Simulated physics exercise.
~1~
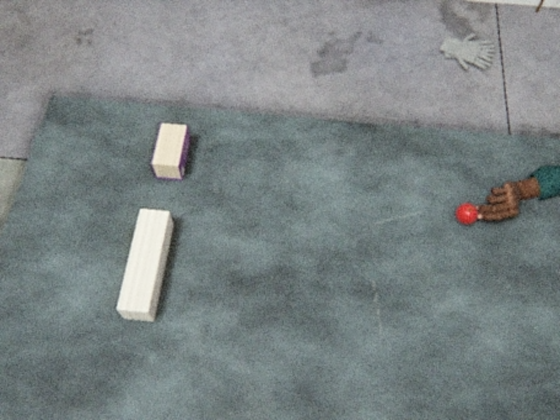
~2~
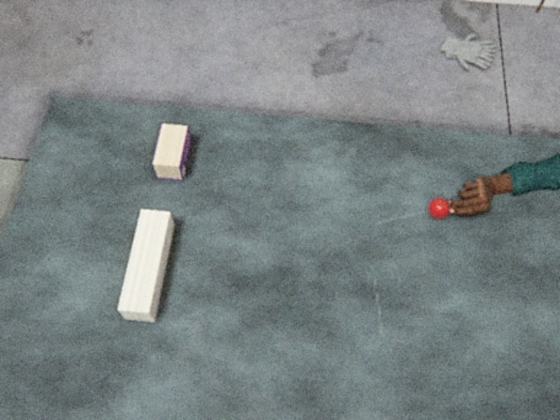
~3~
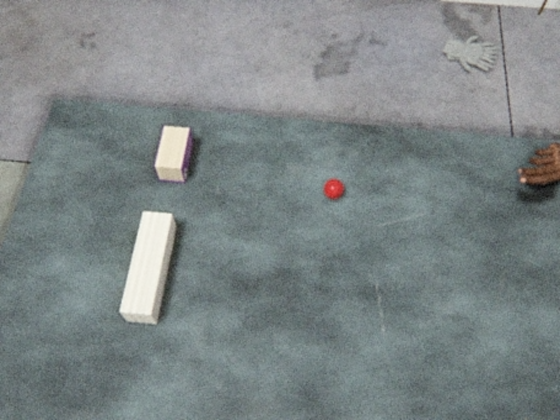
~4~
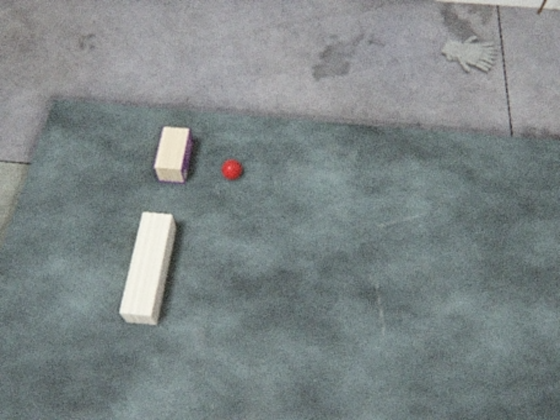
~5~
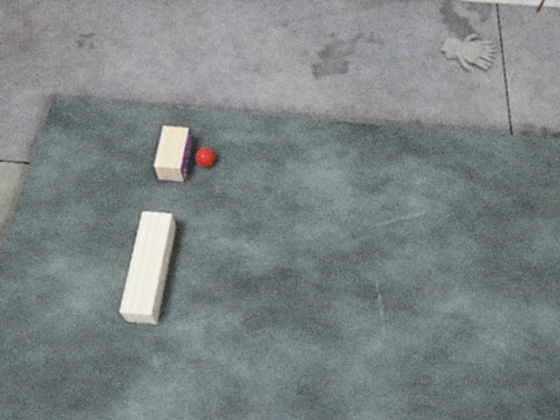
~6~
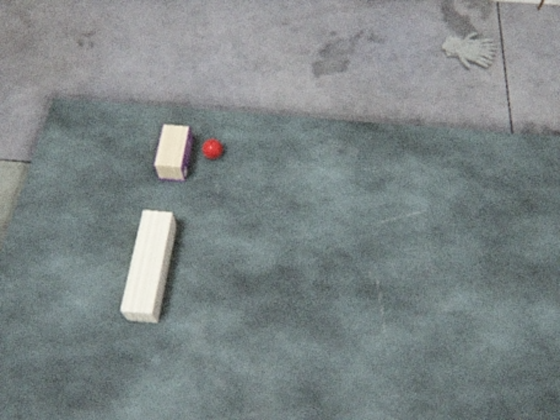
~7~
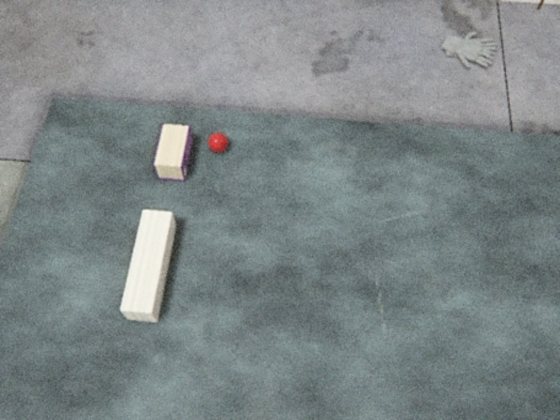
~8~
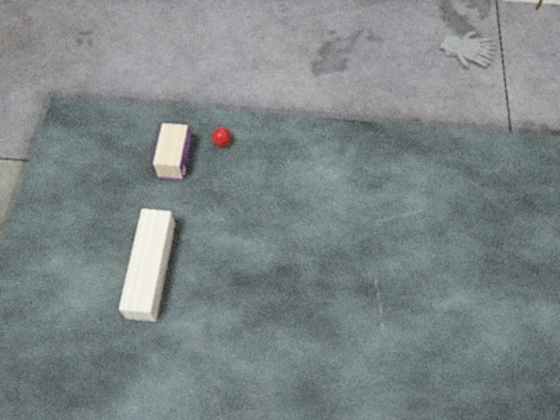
The clip shows a hand releasing a small red ball that rolls left across a gray-green mat toward two pale blocks, while the hand draws back out of view. The ball hits the shorter, purple-sided block, bounces off, and drifts slightly up and right, ending beside it.
